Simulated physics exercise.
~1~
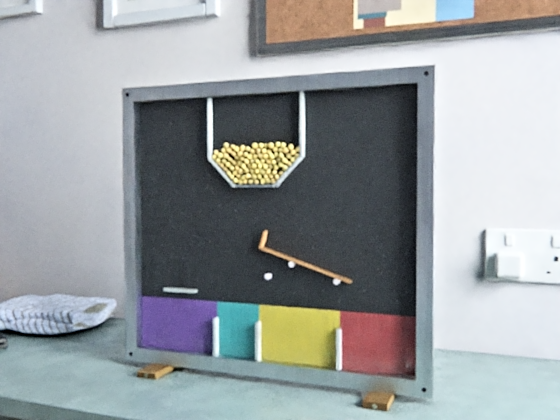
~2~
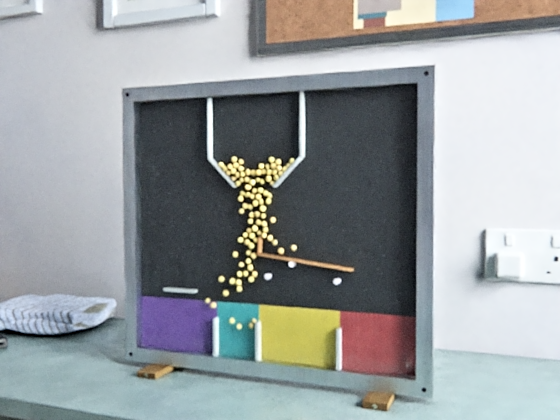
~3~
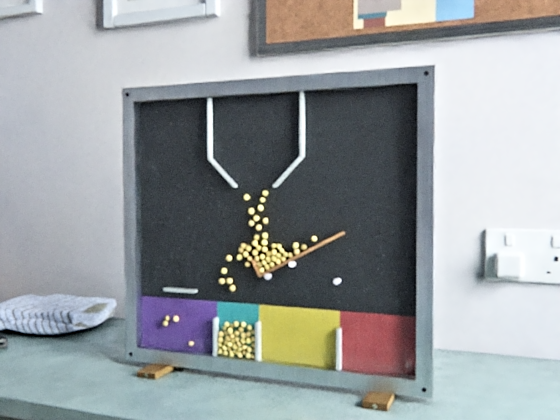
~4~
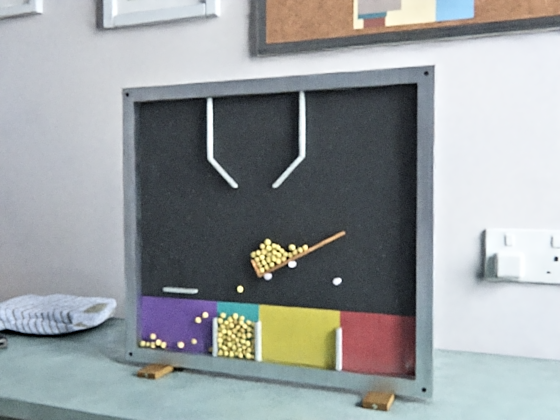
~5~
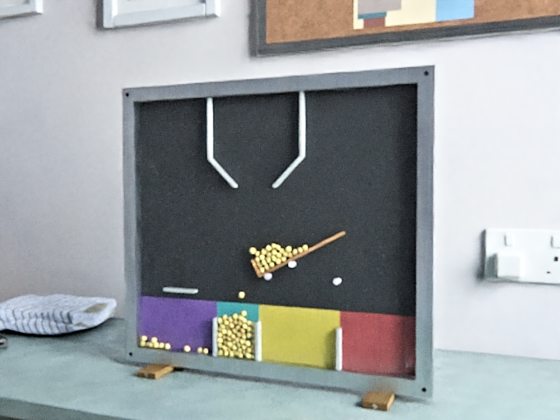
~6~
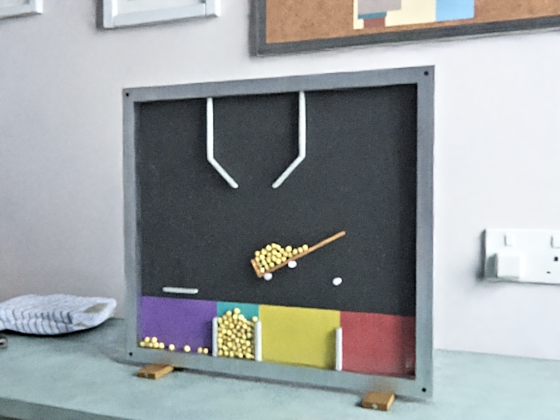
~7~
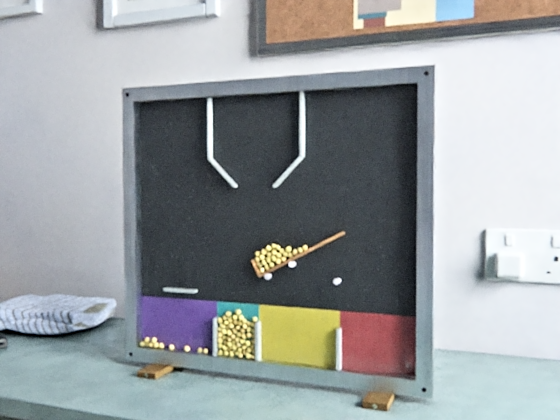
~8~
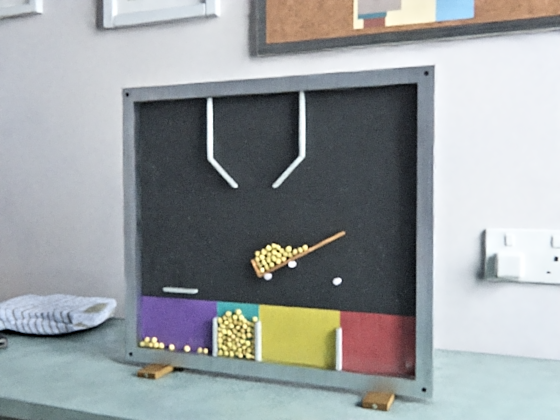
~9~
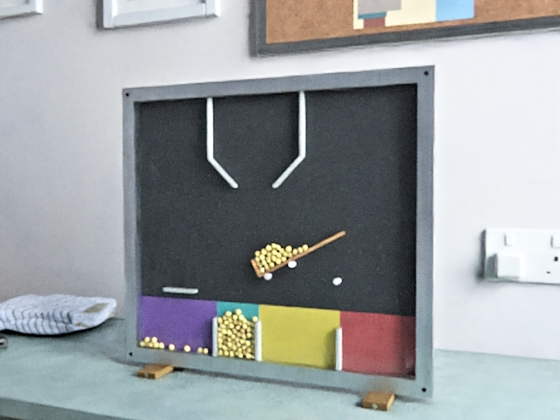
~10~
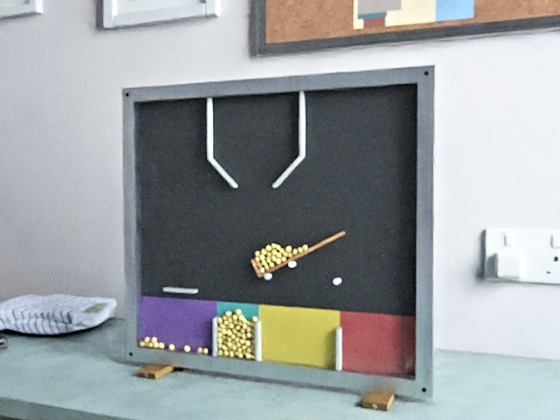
In an upright case, beans pour down, tip the orange rocker left, and mostly fill turquoise.
